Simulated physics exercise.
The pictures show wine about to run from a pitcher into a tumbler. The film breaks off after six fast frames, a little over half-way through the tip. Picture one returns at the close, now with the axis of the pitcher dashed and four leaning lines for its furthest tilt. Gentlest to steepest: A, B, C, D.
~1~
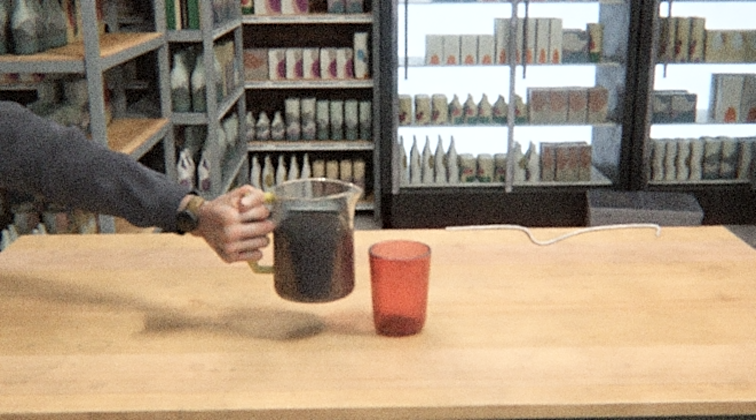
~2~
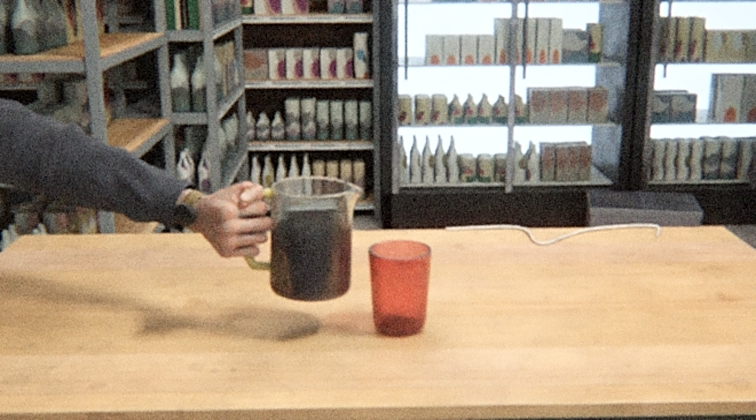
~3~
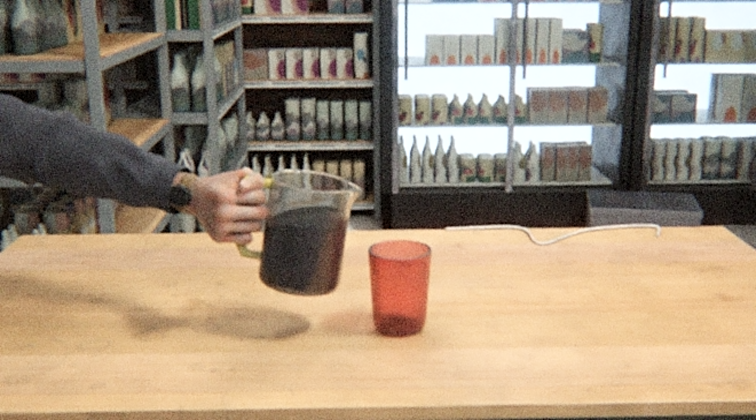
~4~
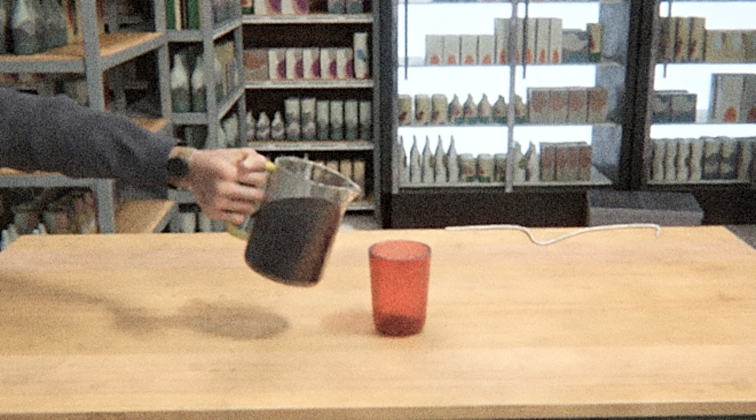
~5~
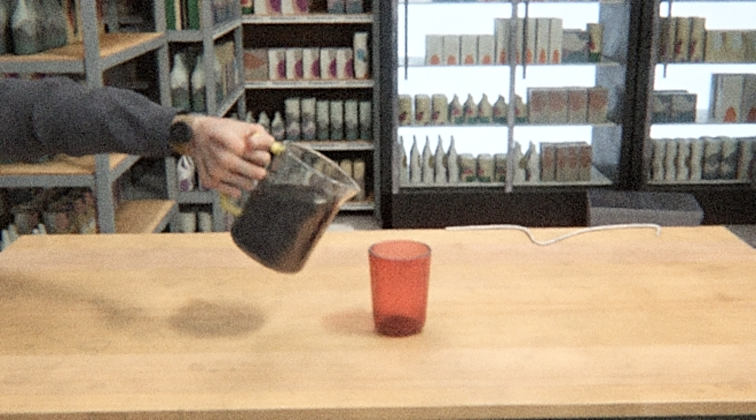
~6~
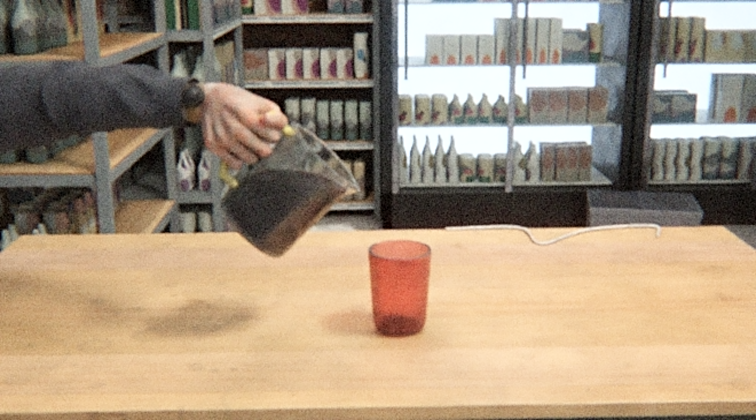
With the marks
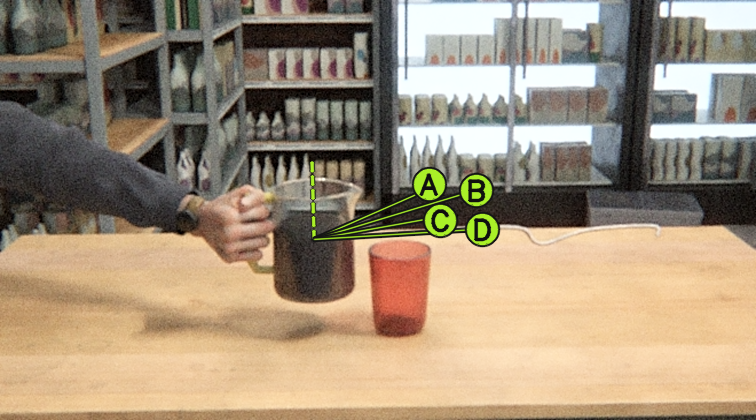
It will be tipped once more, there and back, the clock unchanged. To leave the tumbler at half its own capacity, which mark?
Tilt A.
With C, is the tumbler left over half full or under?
Over half.
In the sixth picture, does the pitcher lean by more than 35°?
Yes.
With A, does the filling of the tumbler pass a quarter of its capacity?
Yes, it does.
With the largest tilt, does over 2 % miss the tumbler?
Yes, it does.
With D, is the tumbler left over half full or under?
Over.
On the marked copy, A at (415, 195); B at (460, 194); C at (422, 219); D at (465, 230).
If A is chosen, the tumbler ends with about 53 % of what it can hold.
If B is chosen, the tumbler ends with about 67 % of what it can hold; 8 % of the wine is spilt.
If C is chosen, the tumbler ends with about 71 % of what it can hold; 19 % of the wine is spilt.
If D is chosen, the tumbler ends with about 75 % of what it can hold; 30 % of the wine is spilt.
